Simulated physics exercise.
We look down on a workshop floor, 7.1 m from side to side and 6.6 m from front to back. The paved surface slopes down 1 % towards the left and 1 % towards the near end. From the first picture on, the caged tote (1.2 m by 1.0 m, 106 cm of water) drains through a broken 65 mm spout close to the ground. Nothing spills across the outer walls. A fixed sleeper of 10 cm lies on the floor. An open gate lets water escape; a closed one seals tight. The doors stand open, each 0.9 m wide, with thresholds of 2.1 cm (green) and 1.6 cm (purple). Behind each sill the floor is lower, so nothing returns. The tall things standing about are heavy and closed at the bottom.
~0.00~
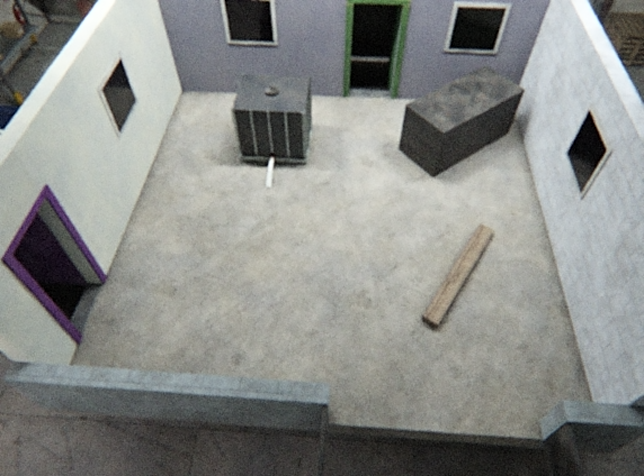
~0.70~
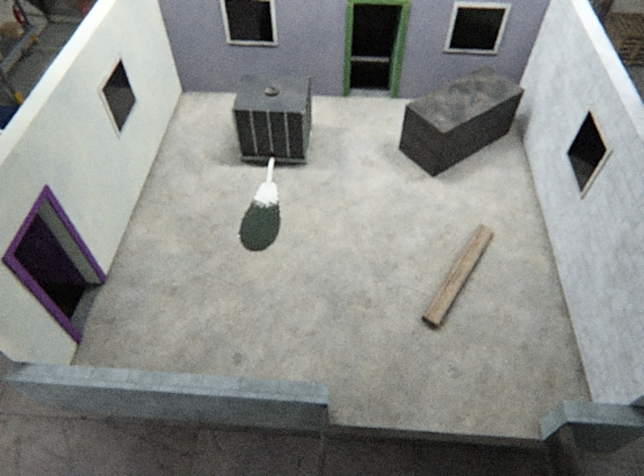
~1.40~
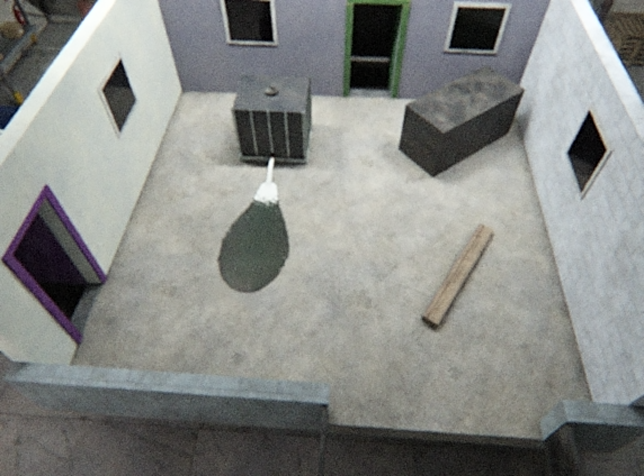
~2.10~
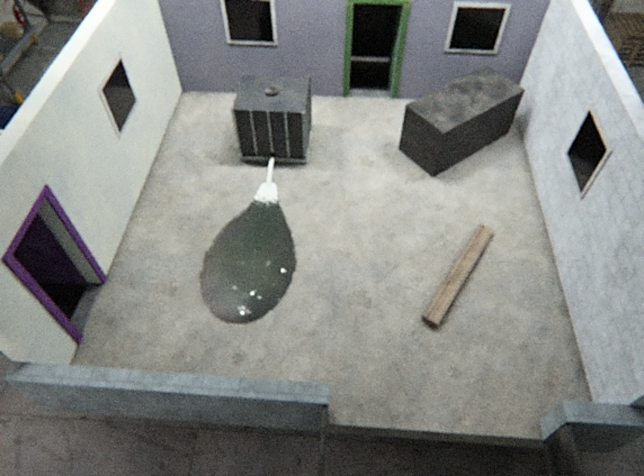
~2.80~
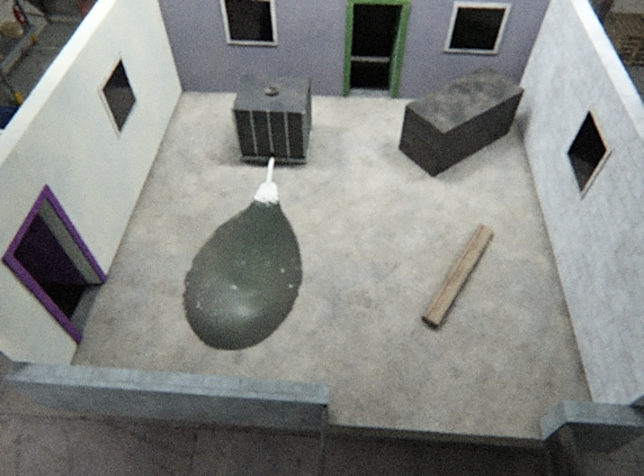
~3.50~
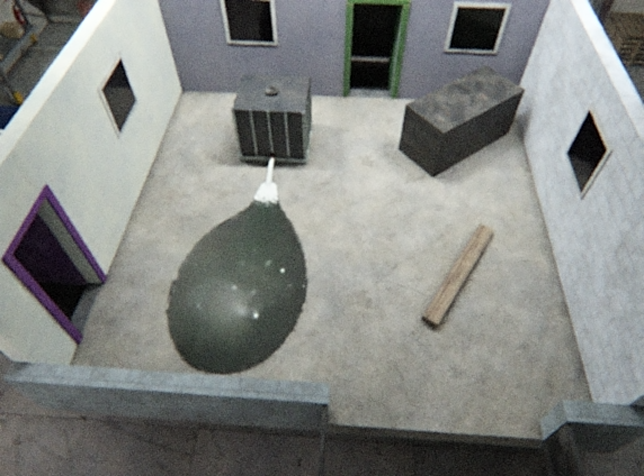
Dark liquid poured from a white spout on the caged tote and spread across the pale floor toward the near wall, growing into a wide teardrop-shaped puddle left of a wooden plank that stayed still.
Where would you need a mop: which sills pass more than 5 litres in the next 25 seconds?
One by one: At the green door it stays under the limit; at the purple door it passes the limit.
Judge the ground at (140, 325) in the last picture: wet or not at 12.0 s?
It is wet.
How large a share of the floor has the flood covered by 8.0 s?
Near 15 per cent is wet.
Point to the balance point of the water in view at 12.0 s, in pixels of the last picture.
Around (190, 328).
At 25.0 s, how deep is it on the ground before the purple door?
Some 3.5 cm.
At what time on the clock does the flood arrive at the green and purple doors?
Green not within the 25 s, purple 9.0 s.
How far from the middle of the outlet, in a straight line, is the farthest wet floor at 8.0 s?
Roughly 5.0 m.
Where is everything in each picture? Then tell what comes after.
In the first picture, the jet has just started at (271, 166); the ground is still dry.
In the second picture, the jet leaves at (271, 166); the sheet reaches (253, 249), 2.1 m away, and wets 0.6 m2.
In the third picture, from the spout at (271, 166) the water has spread over 1.5 m2; its tip is at (241, 289), and it is 0.9 cm deep on average.
In the fourth picture, the jet leaves at (271, 166); the sheet reaches (231, 320), 3.4 m away, and wets 2.3 m2.
In the fifth picture, the jet leaves at (271, 166); the sheet reaches (221, 346), 3.8 m away, and wets 3.2 m2.
In the sixth picture, the jet leaves at (271, 166); the sheet reaches (211, 370), 4.2 m away, and wets 4.1 m2.
After 5.0 s water covers 15 % of the floor and is deepest (2 cm) near (271, 190); green door not reached, purple door not reached.
After 8.0 s water covers 15 % of the floor and is deepest (4 cm) near (62, 386); green door not reached, purple door not reached.
After 12.0 s water covers 20 % of the floor and is deepest (5 cm) near (62, 386); green door not reached, purple door 2.3 cm at the sill, 0 L in.
After 16.0 s water covers 25 % of the floor and is deepest (5 cm) near (62, 386); green door not reached, purple door 2.9 cm at the sill, 4 L in.
After 25.0 s water covers 30 % of the floor and is deepest (5 cm) near (62, 386); green door not reached, purple door 3.5 cm at the sill, 24 L in.
